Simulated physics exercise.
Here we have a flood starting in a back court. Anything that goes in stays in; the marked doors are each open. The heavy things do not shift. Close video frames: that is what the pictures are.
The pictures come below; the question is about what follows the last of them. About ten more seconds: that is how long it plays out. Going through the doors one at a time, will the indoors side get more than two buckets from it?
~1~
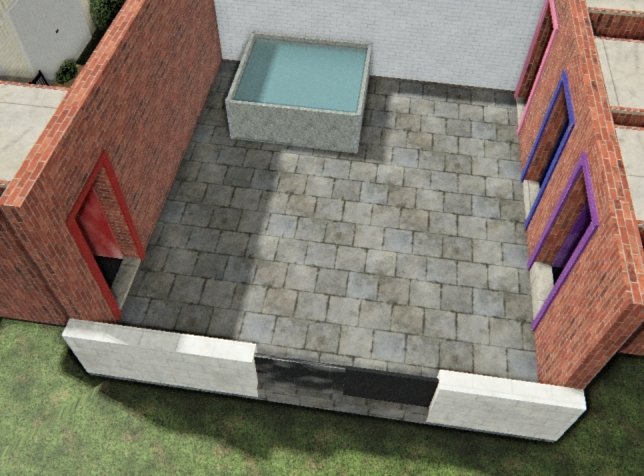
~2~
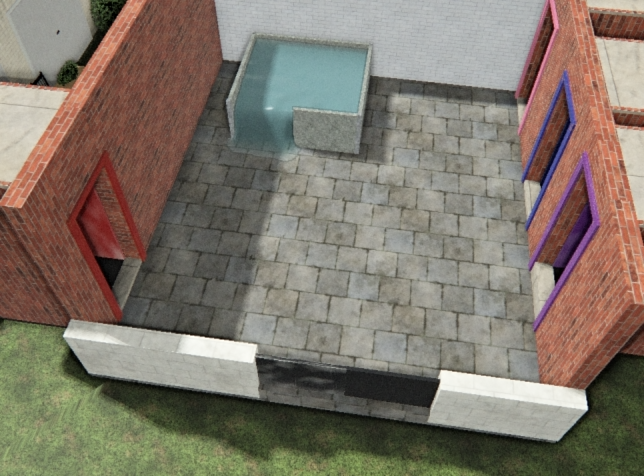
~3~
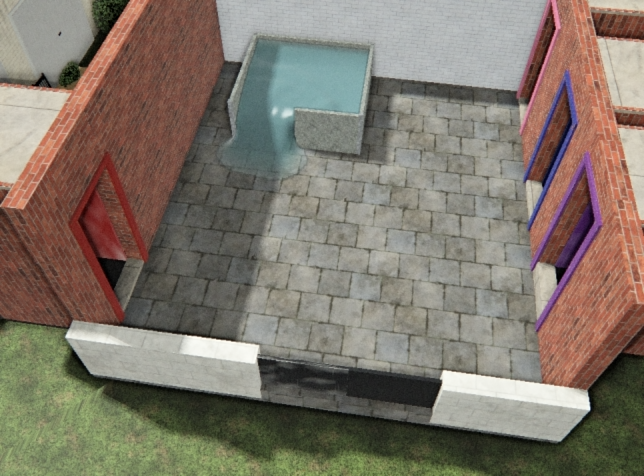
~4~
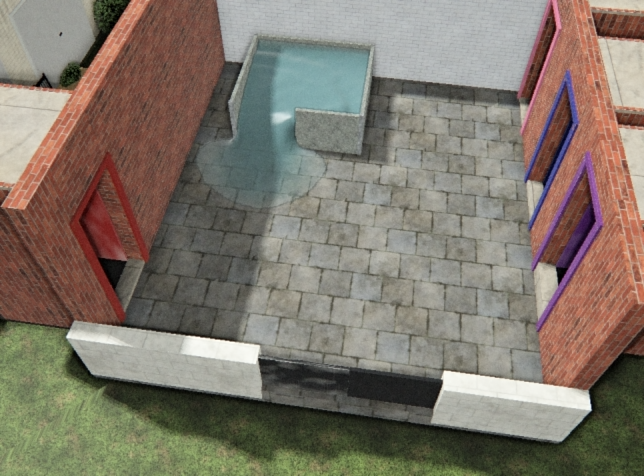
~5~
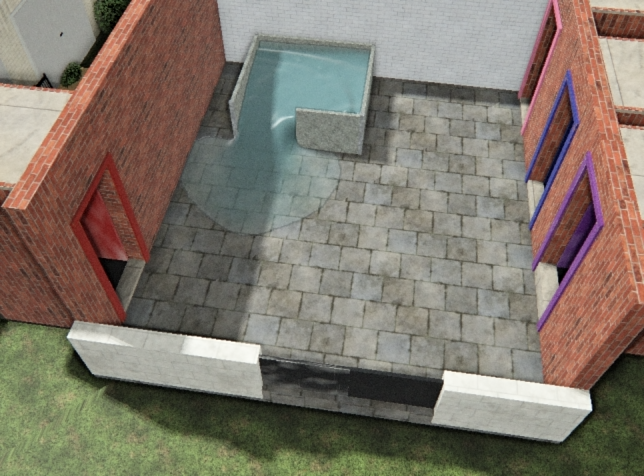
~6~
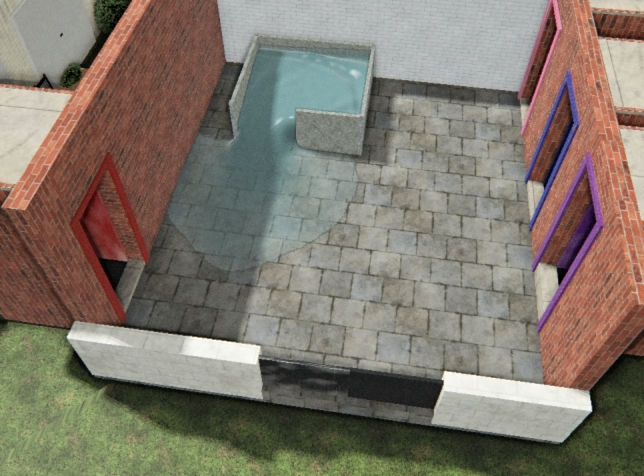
As I see it, most likely the red door gets too much water, most likely the pink door gets too much water, most likely the purple door gets two buckets or less, most likely the blue door gets two buckets or less.
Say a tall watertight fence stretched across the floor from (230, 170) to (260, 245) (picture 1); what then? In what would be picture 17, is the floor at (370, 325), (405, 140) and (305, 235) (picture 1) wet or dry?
In turn: Covered, no water, flooded.
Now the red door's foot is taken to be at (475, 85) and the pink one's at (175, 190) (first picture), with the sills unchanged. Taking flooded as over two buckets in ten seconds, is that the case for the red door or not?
Red: Exceeds the limit.
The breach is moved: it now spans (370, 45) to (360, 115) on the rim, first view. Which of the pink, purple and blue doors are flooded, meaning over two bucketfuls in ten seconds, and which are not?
The pink door tops the limit; the purple door falls short; the blue door tops the limit.
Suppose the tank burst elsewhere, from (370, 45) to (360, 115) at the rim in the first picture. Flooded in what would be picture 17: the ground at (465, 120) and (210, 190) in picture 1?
Soaked, Still dry.
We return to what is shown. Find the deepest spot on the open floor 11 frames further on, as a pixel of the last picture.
It will be deepest around (151, 356).
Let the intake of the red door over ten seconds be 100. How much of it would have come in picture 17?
Something like 5 in a hundred.
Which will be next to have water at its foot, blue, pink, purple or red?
It's the red one.
A moment on, water covers 40 % of the floor; the red door wet at the sill, nothing in, the pink door not reached, the purple door not reached, the blue door not reached.
Next, water covers 45 % of the floor; the red door under two buckets in, the pink door not reached, the purple door not reached, the blue door not reached.
Then, water covers 50 % of the floor; the red door over two buckets in, the pink door not reached, the purple door not reached, the blue door not reached.
Later, water covers 75 % of the floor; the red door far over two buckets in, the pink door wet at the sill, nothing in, the purple door wet at the sill, nothing in, the blue door wet at the sill, nothing in.
In the end, water covers 95 % of the floor; the red door far over two buckets in, the pink door over two buckets in, the purple door wet at the sill, nothing in, the blue door wet at the sill, nothing in.
